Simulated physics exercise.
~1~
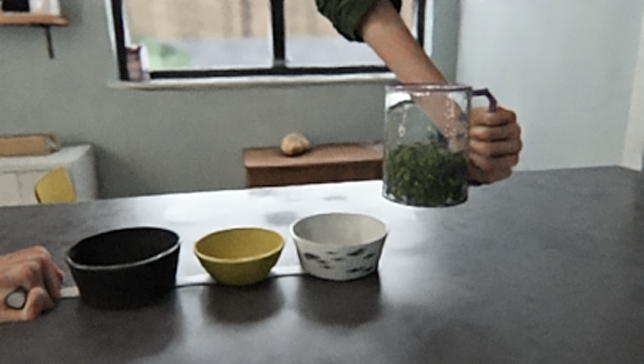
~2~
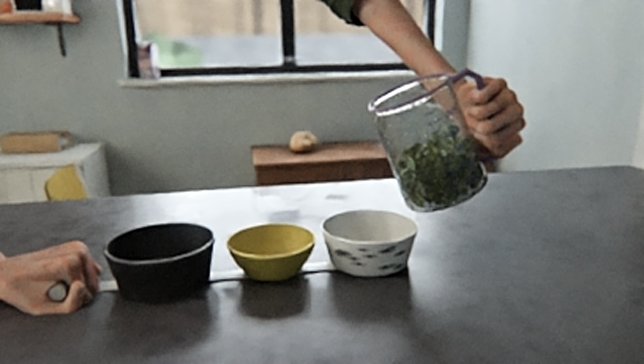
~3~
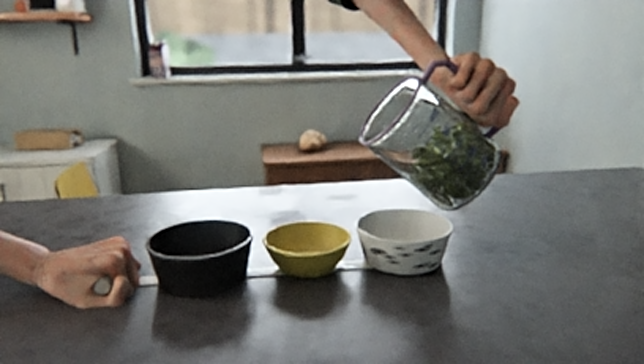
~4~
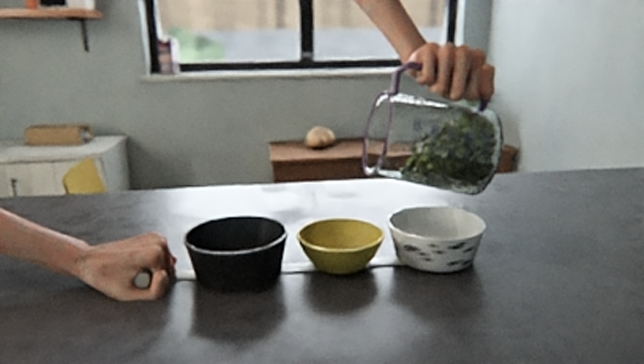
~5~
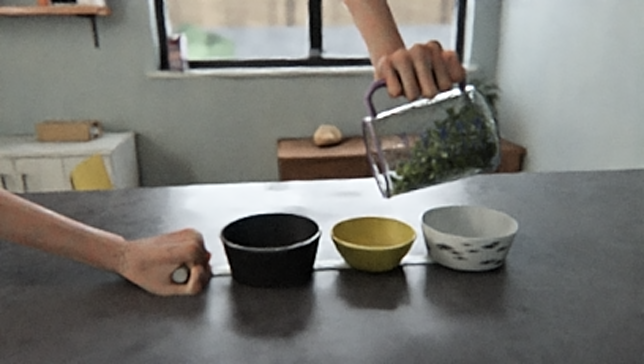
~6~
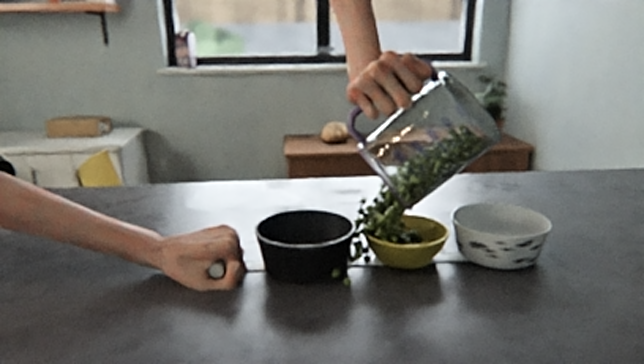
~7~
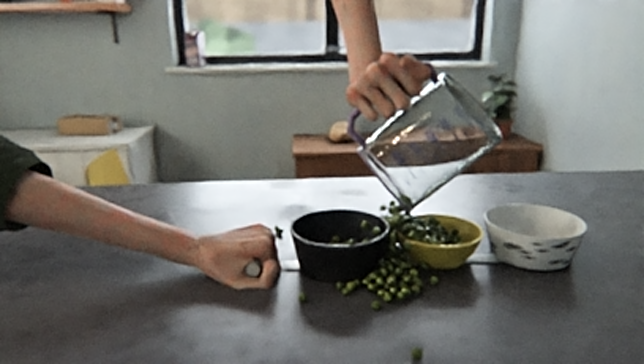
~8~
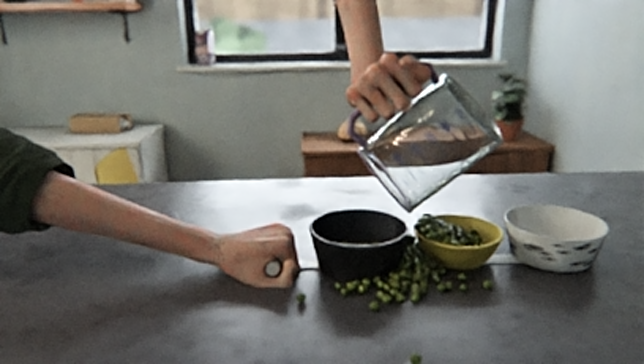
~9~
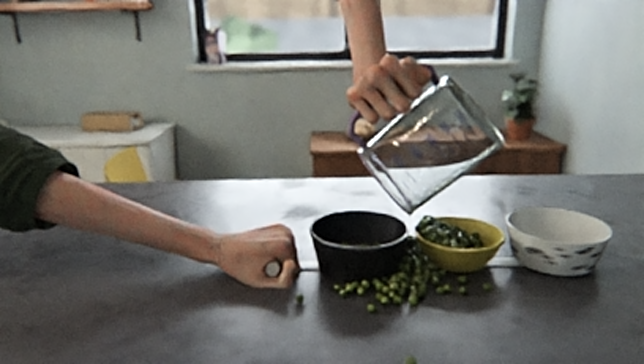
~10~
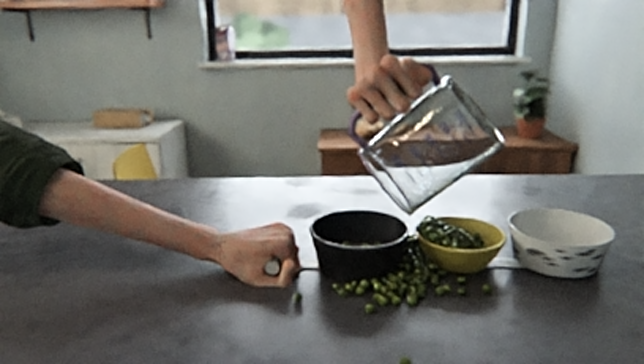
A clear jug of small green olives is held by a hand above a dark table, while another hand at the left draws a strip carrying a black dish, a yellow bowl and a white dish to the right. As the row slides along, the jug tips steadily leftward onto its side. Its olives then tumble out over the yellow bowl, some spilling beside the black dish. The row moves a little farther and stops. The emptied jug stays tilted above a partly filled yellow bowl, with many olives scattered on the table and the white dish empty.
